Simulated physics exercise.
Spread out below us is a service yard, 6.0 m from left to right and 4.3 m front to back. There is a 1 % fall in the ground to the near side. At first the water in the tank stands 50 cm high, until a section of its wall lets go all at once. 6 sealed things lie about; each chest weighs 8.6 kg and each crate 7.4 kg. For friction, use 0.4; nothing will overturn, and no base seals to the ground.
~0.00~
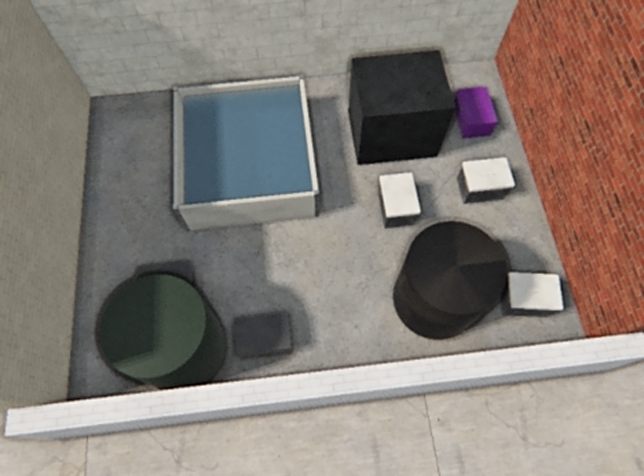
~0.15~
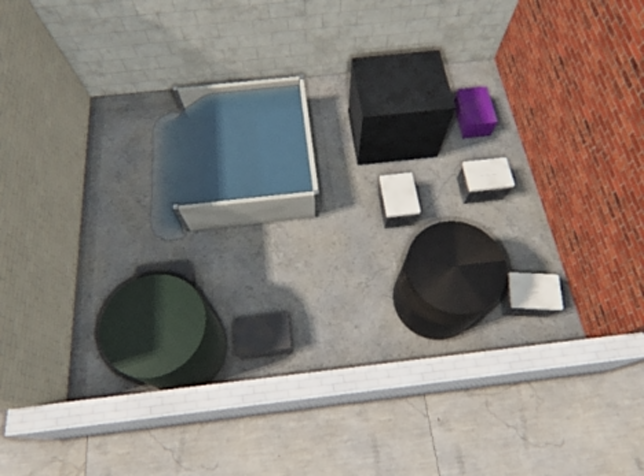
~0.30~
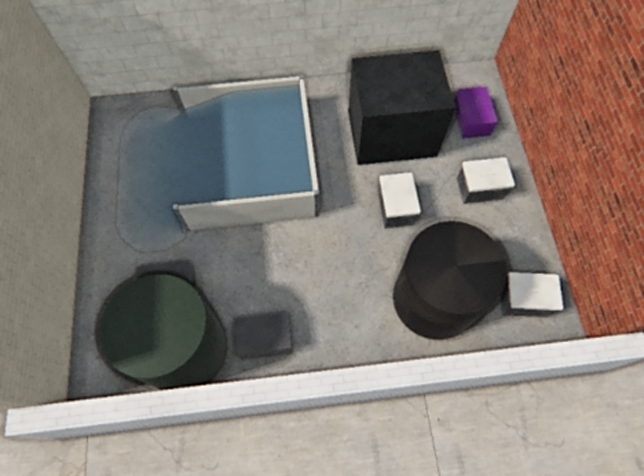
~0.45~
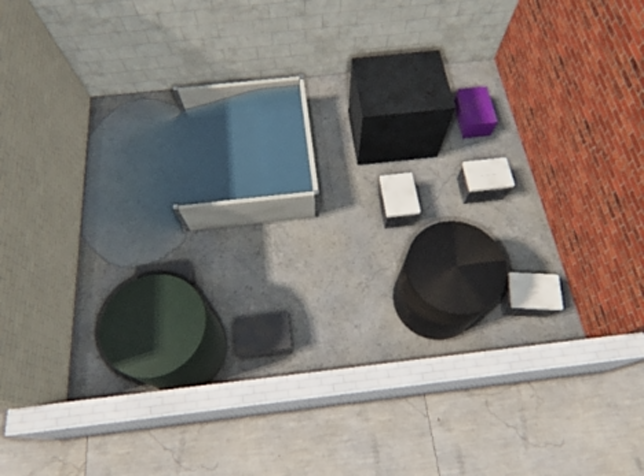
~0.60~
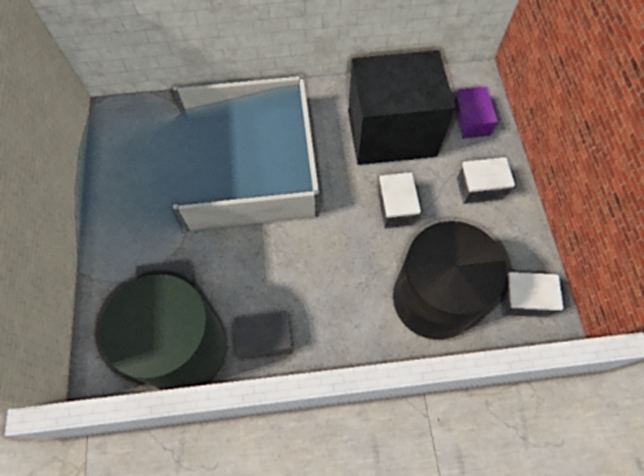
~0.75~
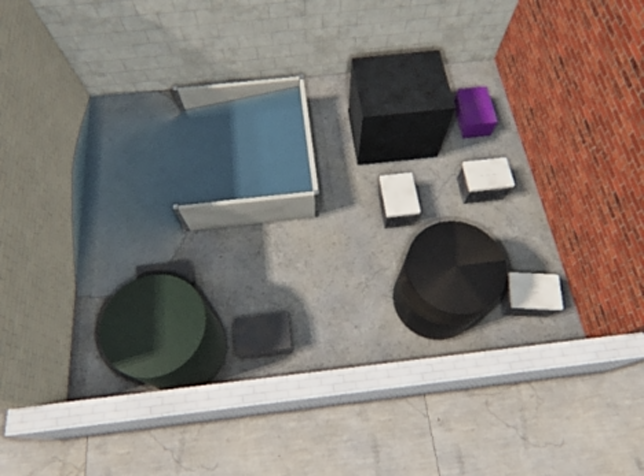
The footage shows a walled yard with a water tank, crates and round dark containers; the tank's left side opens and water spreads left across the ground to the wall, then toward the near side, while the crates stay still.
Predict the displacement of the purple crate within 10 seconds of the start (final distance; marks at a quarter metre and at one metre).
My guess: The purple crate goes a little way.
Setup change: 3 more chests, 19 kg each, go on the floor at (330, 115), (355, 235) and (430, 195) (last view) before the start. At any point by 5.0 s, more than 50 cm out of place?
One by one: Below the mark, below the mark, below the mark.
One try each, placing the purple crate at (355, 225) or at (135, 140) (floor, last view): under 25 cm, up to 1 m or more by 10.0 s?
Respectively: It is shoved a long way; it is shoved a long way.
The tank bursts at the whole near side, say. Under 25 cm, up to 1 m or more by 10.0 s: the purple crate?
The purple crate is swept a long way.
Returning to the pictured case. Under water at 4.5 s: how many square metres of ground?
Somewhere around 18 m2, roughly.
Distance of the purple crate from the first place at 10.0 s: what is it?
It's about 60 cm away.
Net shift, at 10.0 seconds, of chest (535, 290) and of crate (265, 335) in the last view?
The first ends 100 cm from its start, the second 10 cm.
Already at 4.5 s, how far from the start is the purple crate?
5 cm or so by then.
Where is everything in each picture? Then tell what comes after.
The purple crate at (478, 105), on the bottom; 2.7 m2 under water; 0 of 6 have shifted, in the first frame.
The purple crate at (478, 105), on the bottom; water covers 3.6 m2; 0 of 6 have shifted, in the second frame.
The purple crate at (478, 105) rests on the ground; water covers 4.6 m2; 0 of 6 have shifted, in the third frame.
The purple crate at (478, 105), on the bottom; water covers 5.7 m2; 0 of 6 have shifted, in the fourth frame.
The purple crate at (478, 105), on the bottom; water covers 6.3 m2; 0 of 6 have shifted, in the fifth frame.
The purple crate at (478, 105) rests on the ground; 6.5 m2 under water; 0 of 6 have shifted, in the sixth frame.
After 2.0 s the purple crate is near (478, 105), 0.0 m from its start, aground; 0 afloat.
After 4.5 s the purple crate is near (479, 107), 0.0 m from its start, aground; 2 afloat.
After 7.0 s the purple crate is near (468, 152), 0.8 m from its start, afloat; 5 afloat.
After 10.0 s the purple crate is near (464, 143), 0.7 m from its start, afloat; 6 afloat.
